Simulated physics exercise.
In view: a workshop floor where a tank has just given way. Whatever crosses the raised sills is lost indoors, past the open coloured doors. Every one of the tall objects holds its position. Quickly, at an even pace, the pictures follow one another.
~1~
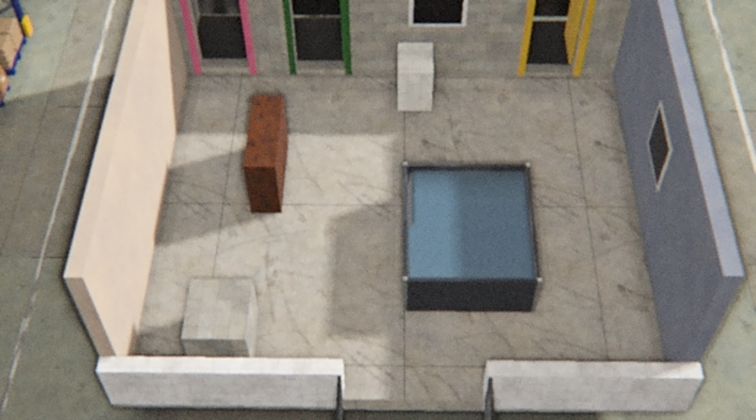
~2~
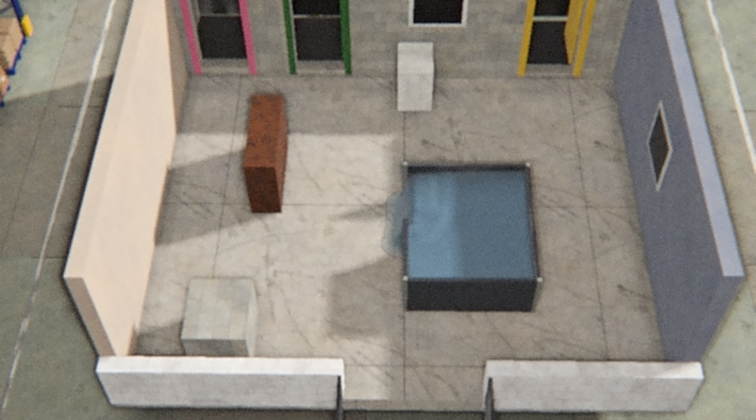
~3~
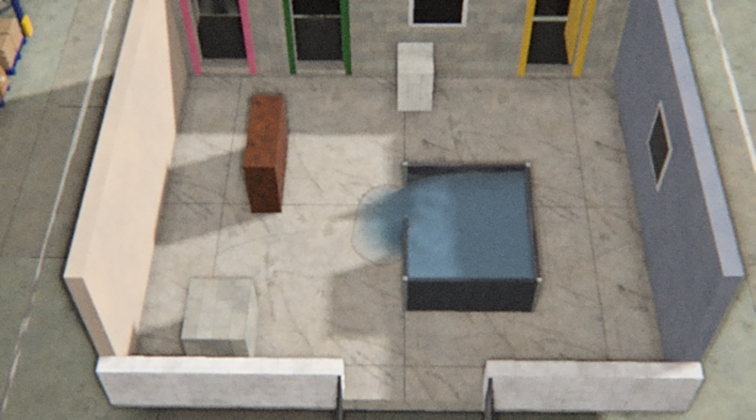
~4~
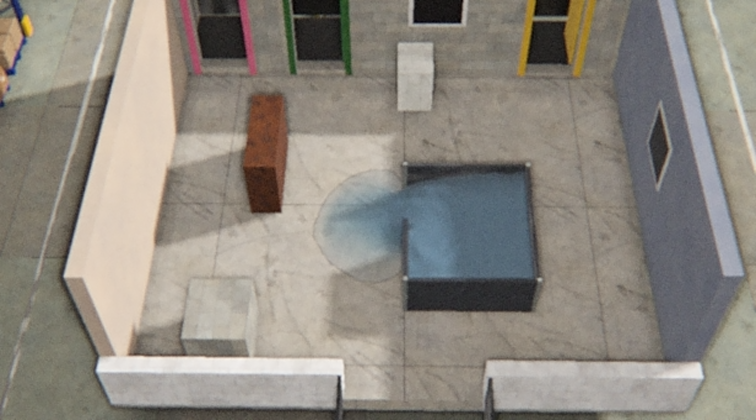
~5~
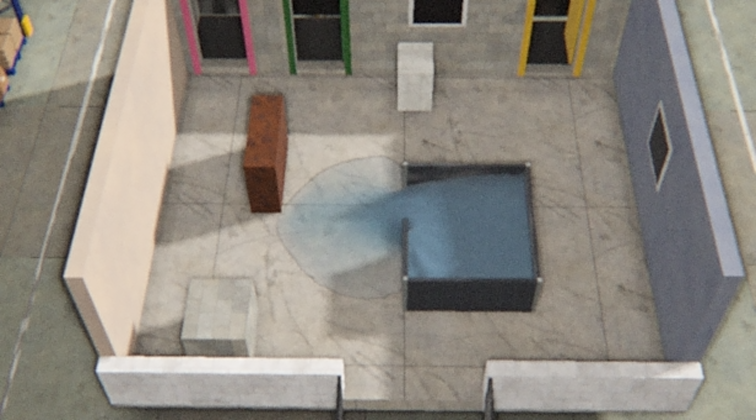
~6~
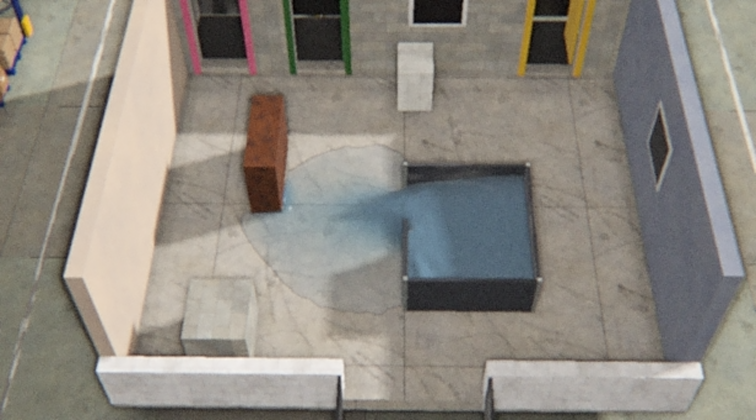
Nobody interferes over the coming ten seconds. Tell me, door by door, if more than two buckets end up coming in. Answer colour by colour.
At the green door, yes, more than two. At the yellow door, no, two at most. At the pink door, no, two at most.
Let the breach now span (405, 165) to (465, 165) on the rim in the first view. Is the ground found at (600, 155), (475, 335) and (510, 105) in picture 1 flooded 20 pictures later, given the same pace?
In the order given: Swamped, untouched and swamped.
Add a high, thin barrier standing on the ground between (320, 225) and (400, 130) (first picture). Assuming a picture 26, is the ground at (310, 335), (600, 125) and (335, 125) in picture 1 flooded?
Listed order: Swamped, swamped, spared.
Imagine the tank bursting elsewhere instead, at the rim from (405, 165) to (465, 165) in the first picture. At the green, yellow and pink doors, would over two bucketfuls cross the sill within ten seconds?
So the green one ends up above, the yellow one ends up above and the pink one ends up above.
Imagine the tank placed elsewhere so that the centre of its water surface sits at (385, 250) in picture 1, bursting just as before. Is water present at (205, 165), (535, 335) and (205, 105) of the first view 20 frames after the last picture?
I'd call them watered, still dry and watered, in the order asked.
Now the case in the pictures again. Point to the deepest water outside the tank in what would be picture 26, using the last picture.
About at (154, 382).
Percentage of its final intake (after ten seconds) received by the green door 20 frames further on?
Approximately 55 per cent.
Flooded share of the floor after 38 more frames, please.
Estimate: Some 65 in a hundred.
A moment on, water covers 25 % of the floor; the green door not reached, the yellow door not reached, the pink door not reached.
Next, water covers 35 % of the floor; the green door under two buckets in, the yellow door not reached, the pink door wet at the sill, nothing in.
Then, water covers 45 % of the floor; the green door far over two buckets in, the yellow door not reached, the pink door wet at the sill, nothing in.
Later, water covers 65 % of the floor; the green door far over two buckets in, the yellow door wet at the sill, nothing in, the pink door wet at the sill, nothing in.
In the end, water covers 90 % of the floor; the green door far over two buckets in, the yellow door wet at the sill, nothing in, the pink door wet at the sill, nothing in.
